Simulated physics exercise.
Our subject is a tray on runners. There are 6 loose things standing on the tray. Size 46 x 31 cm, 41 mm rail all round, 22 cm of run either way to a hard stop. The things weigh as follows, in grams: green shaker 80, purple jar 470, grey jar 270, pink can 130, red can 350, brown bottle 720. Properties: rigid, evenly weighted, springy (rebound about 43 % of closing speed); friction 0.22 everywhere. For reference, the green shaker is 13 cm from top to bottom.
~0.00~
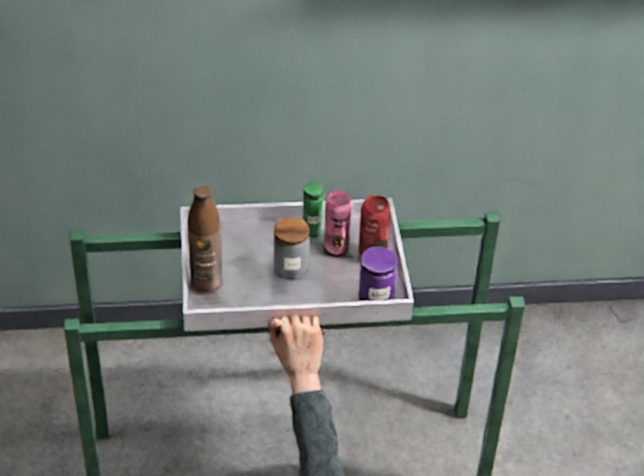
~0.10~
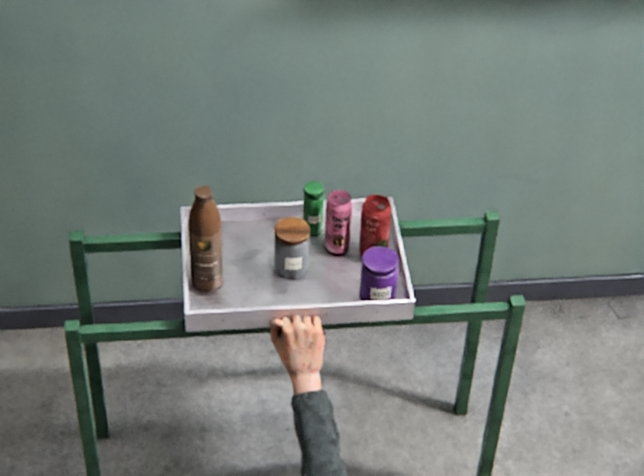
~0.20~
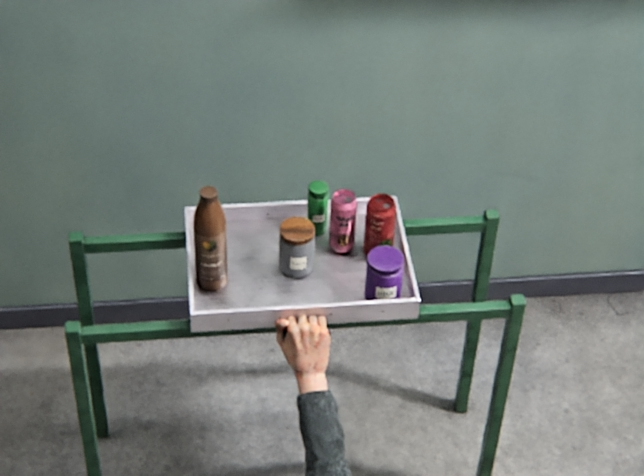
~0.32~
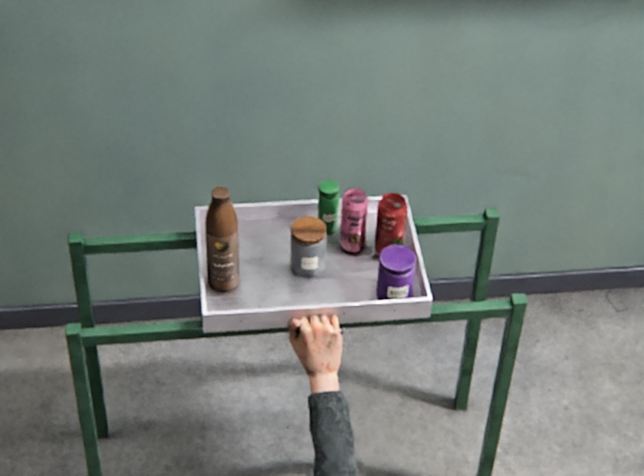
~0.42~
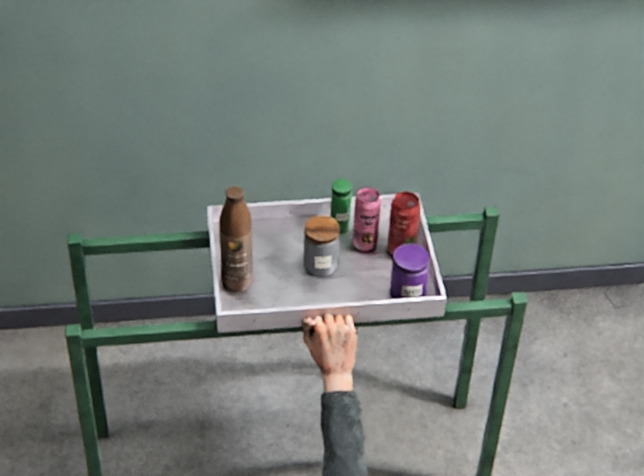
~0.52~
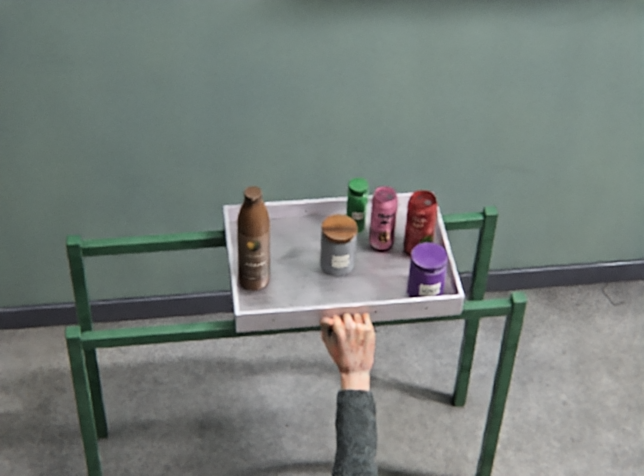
A tray holding a brown bottle, two jars, two cans and a green shaker slid a short way to the right along green rails, a hand at its front edge moving with it.
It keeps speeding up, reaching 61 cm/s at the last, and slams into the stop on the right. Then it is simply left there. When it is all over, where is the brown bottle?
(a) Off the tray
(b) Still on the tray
b, still on the tray.
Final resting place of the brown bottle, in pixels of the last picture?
You'll find it at about (347, 231).
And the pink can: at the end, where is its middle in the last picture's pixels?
In the last view, its centre sits near (455, 212).
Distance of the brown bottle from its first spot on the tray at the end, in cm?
Displacement: Approx. 8 cm.
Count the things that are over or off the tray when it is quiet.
In all, 0.
After 0.82 s, tray moved 22 cm right; brown bottle moved 4 cm near (328, 232); red can 5° off upright; pink can moved 4 cm.
After 0.92 s, tray moved 22 cm right; brown bottle moved 7 cm near (342, 231); green shaker moved 7 cm; grey jar moved 7 cm.
In the end (1.4 s), not toppled but over 5 cm from the start, green shaker, grey jar and brown bottle; the other 3 under 5 cm from the start. In the last view, brown bottle near (347, 231).
